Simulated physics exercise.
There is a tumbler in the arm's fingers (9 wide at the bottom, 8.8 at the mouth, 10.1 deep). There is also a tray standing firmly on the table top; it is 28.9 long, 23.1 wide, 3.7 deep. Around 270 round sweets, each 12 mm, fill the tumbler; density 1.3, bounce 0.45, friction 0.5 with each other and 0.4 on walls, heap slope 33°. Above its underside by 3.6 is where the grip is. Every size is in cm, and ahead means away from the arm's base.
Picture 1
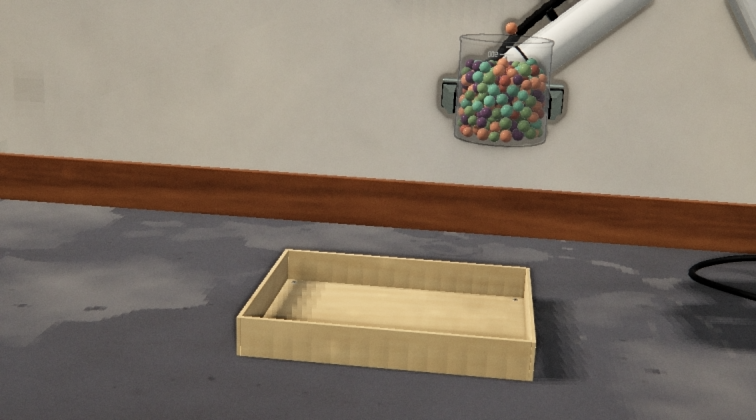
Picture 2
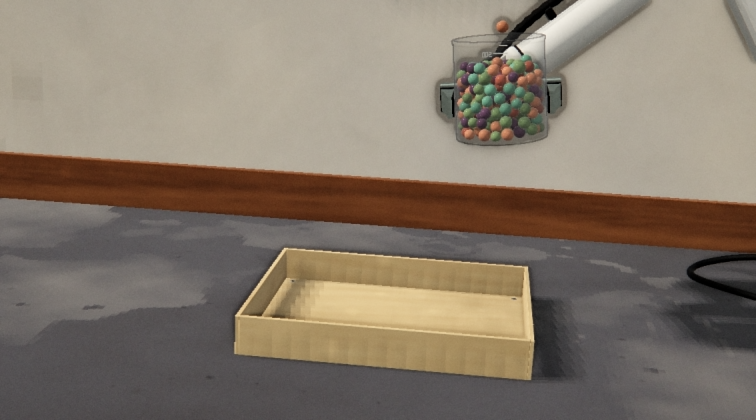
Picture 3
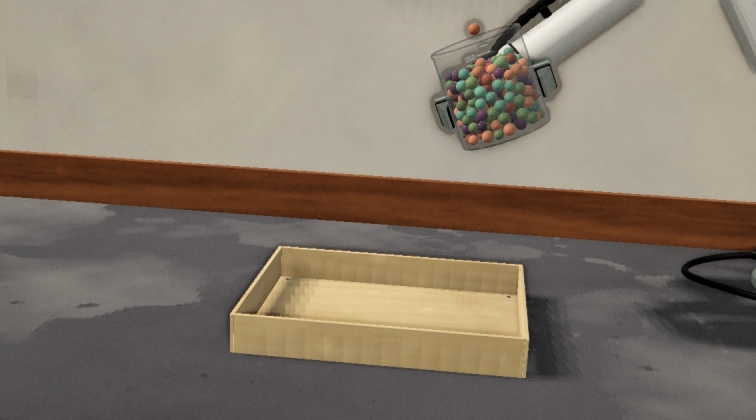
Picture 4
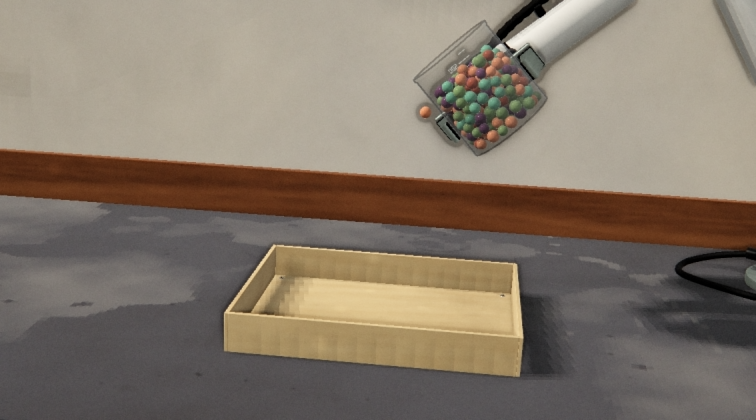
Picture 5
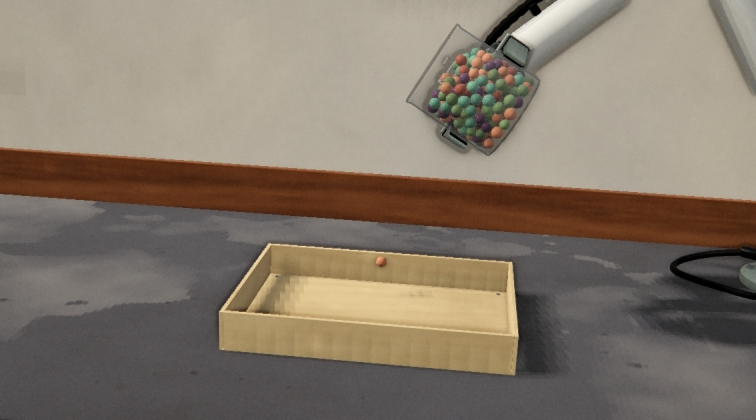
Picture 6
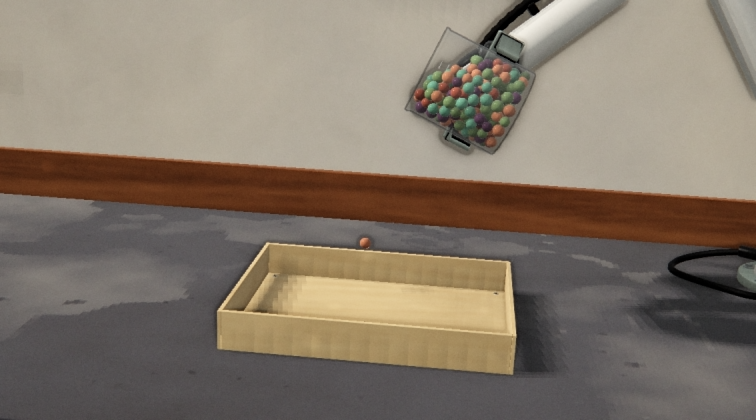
A clear tumbler packed with orange, green and purple round sweets, held by a white robot arm at upper right, tilts steadily leftward, its tilting slowing later, while the camera drifts very slightly. One orange sweet above the rim drops past the tumbler's left side and bounces in the tray as the others shift toward the mouth. The slightly raised view shows a pale wooden tray on a mottled grey surface, before a brown-trimmed pale wall.
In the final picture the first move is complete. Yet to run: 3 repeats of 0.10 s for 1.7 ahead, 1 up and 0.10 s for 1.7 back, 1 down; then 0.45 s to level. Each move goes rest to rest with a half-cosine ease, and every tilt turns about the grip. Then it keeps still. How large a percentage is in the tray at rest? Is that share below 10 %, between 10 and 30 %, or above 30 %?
The share is between 10 and 30 %.
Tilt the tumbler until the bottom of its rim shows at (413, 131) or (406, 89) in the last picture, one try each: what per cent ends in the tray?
Around 55 per cent, then around 5 per cent.
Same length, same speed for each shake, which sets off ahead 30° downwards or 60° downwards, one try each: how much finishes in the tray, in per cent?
Near 5 and 0 percent respectively.
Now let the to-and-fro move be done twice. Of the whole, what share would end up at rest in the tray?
My guess is near 10 per cent.
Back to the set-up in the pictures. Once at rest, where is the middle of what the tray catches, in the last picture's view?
(318, 305).
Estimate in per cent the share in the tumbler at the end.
Roughly 80 percent.
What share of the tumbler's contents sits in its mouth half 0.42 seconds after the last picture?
40 %.
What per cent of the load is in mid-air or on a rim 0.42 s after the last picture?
6 %.
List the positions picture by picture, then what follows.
Tumbler middle at (503, 90), level; upper third of the load around (503, 78), from x 465 to 540, top at y 30; 267 in the tumbler, in the first picture.
Tumbler middle at (500, 89), tilted 6° forward; upper third of the load around (501, 77), from x 460 to 540, top at y 25, in the second picture.
Tumbler middle at (491, 88), tilted 23° forward; upper third of the load around (495, 76), from x 450 to 540, top at y 30, in the third picture.
Tumbler middle at (481, 90), tilted 43° forward; upper third of the load around (490, 78), from x 425 to 535, top at y 50; 266 in the tumbler, 1 in flight or on a rim, in the fourth picture.
Tumbler middle at (474, 91), tilted 60° forward; upper third of the load around (483, 78), from x 380 to 530, top at y 55; 266 in the tumbler, 1 in the tray, in the fifth picture.
Tumbler middle at (471, 92), tilted 66° forward; upper third of the load around (483, 80), from x 365 to 525, top at y 60; 266 in the tumbler, 1 in the tray, in the sixth picture.
Then, 0.42 s after the last picture, tilted 66° forward, highest piece 28 above the table; 241 in the tumbler, 9 in the tray, 17 in flight or on a rim.
Then, 0.84 s after the last picture, tilted 30° forward, highest piece 30 above the table; 218 in the tumbler, 45 in the tray, 4 in flight or on a rim.
Then, 1.25 s after the last picture, level, highest piece 30 above the table; 218 in the tumbler, 49 in the tray.
Then, 2.30 s after the last picture, level, highest piece 30 above the table; 218 in the tumbler, 49 in the tray.
Final count, 218 in the tumbler, 49 in the tray. That is 18 % in the tray.
